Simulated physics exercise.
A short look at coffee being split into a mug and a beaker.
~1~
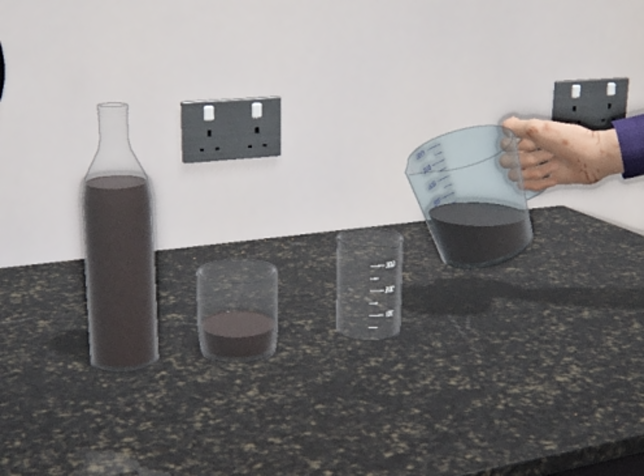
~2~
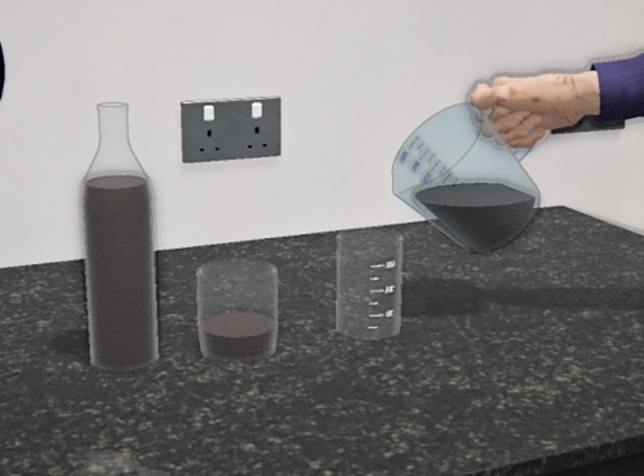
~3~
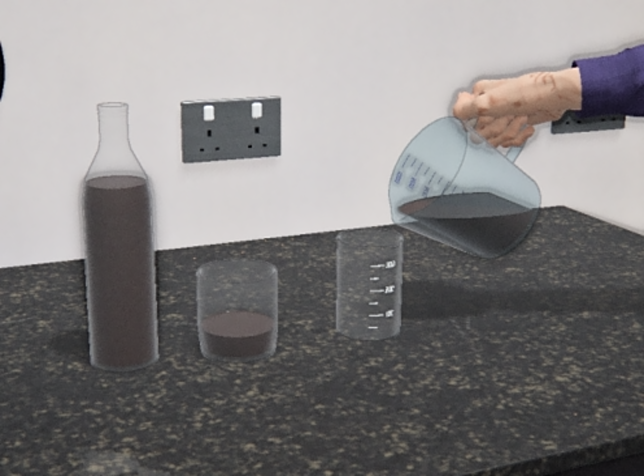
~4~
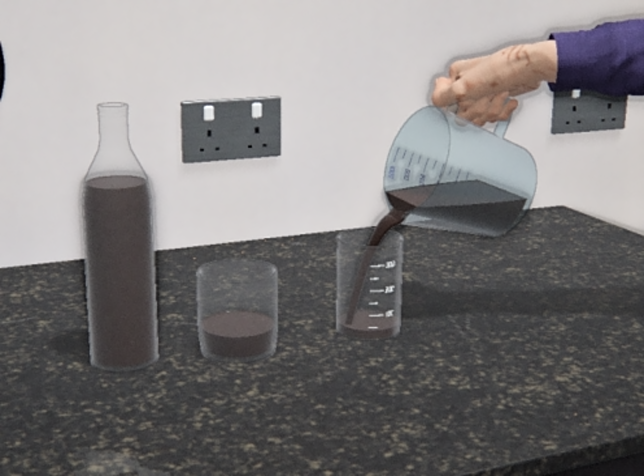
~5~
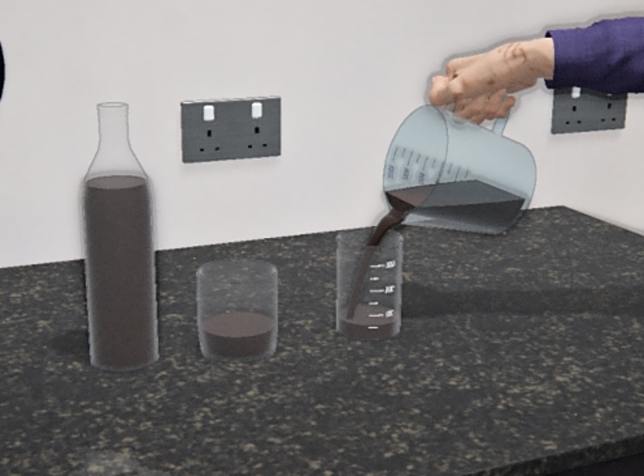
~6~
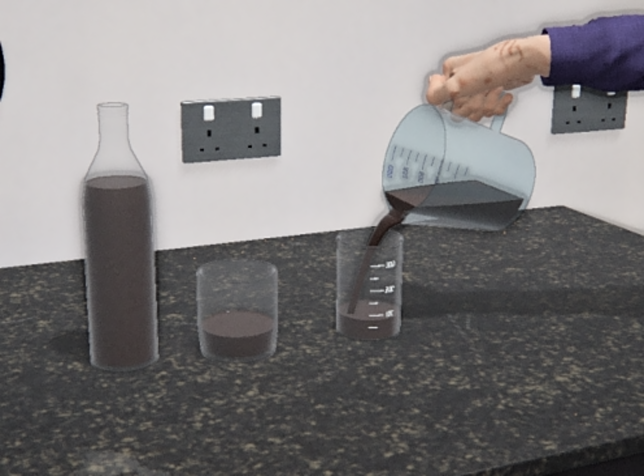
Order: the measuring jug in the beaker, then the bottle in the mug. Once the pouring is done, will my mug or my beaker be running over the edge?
One by one: The mug is going to get more than it can take; the beaker is going to accept every drop.
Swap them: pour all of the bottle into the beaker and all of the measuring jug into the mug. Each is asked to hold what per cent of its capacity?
Some 150 per cent for the first and some 110 per cent for the second.
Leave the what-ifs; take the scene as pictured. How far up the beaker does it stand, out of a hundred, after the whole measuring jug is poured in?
Reading: Roughly 80 percent.
Next, the beaker is about half full.
After that, the beaker is about three quarters full.
Finally, the mug is full to the brim with a puddle round it; the beaker is about three quarters full.
